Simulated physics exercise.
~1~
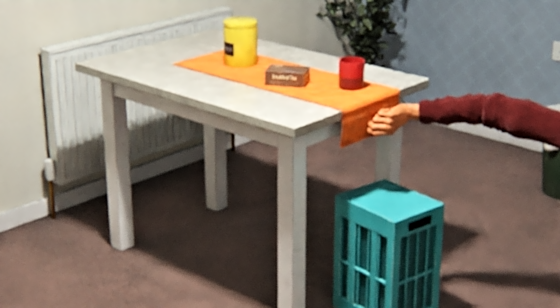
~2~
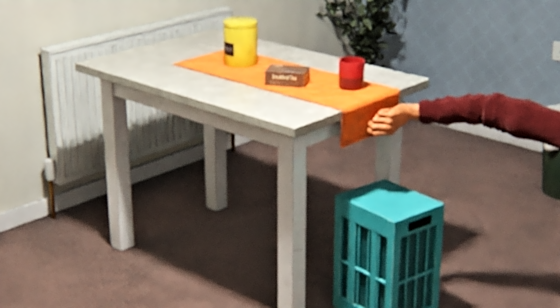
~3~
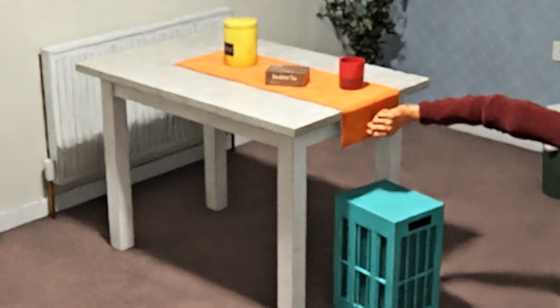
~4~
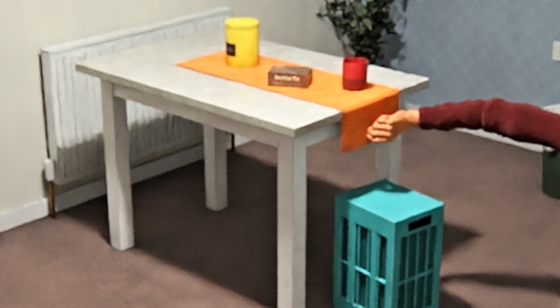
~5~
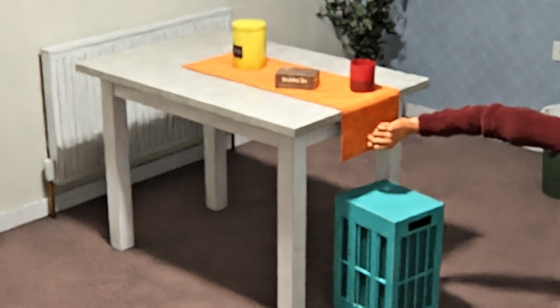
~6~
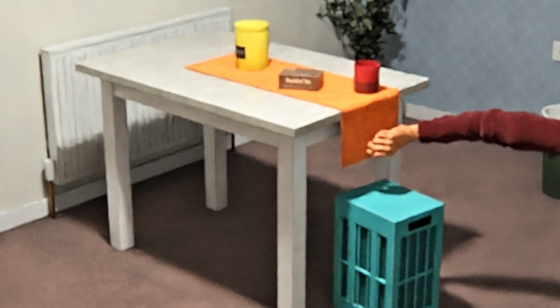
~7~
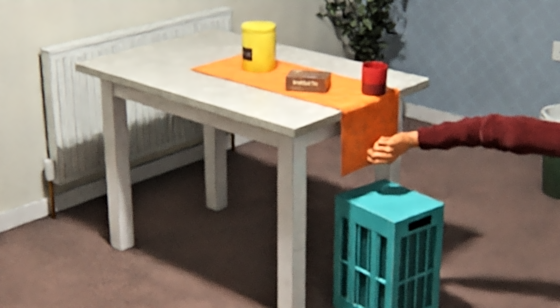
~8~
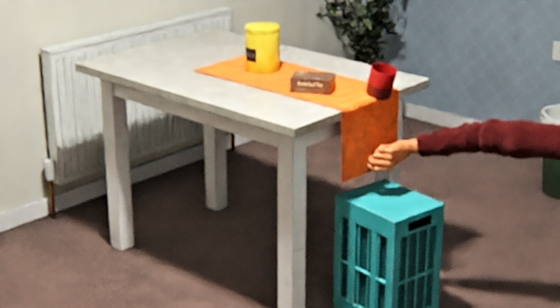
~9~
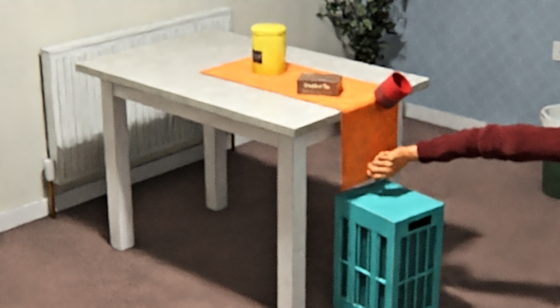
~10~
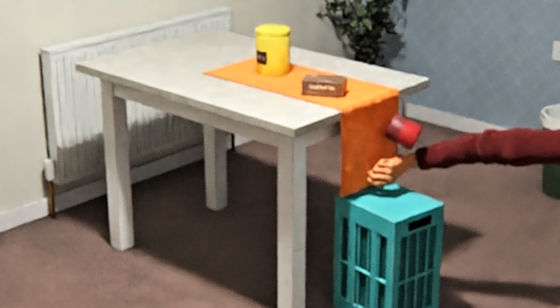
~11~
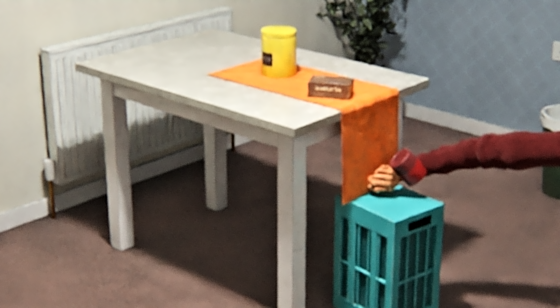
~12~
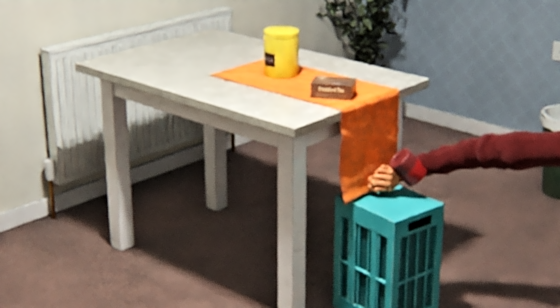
The footage shows a hand pulling an orange runner down over a table's right end, carrying a yellow canister, brown packet and red mug rightward. The mug tips over the edge and drops, while the hem reaches a turquoise crate and the canister and packet remain on the table.
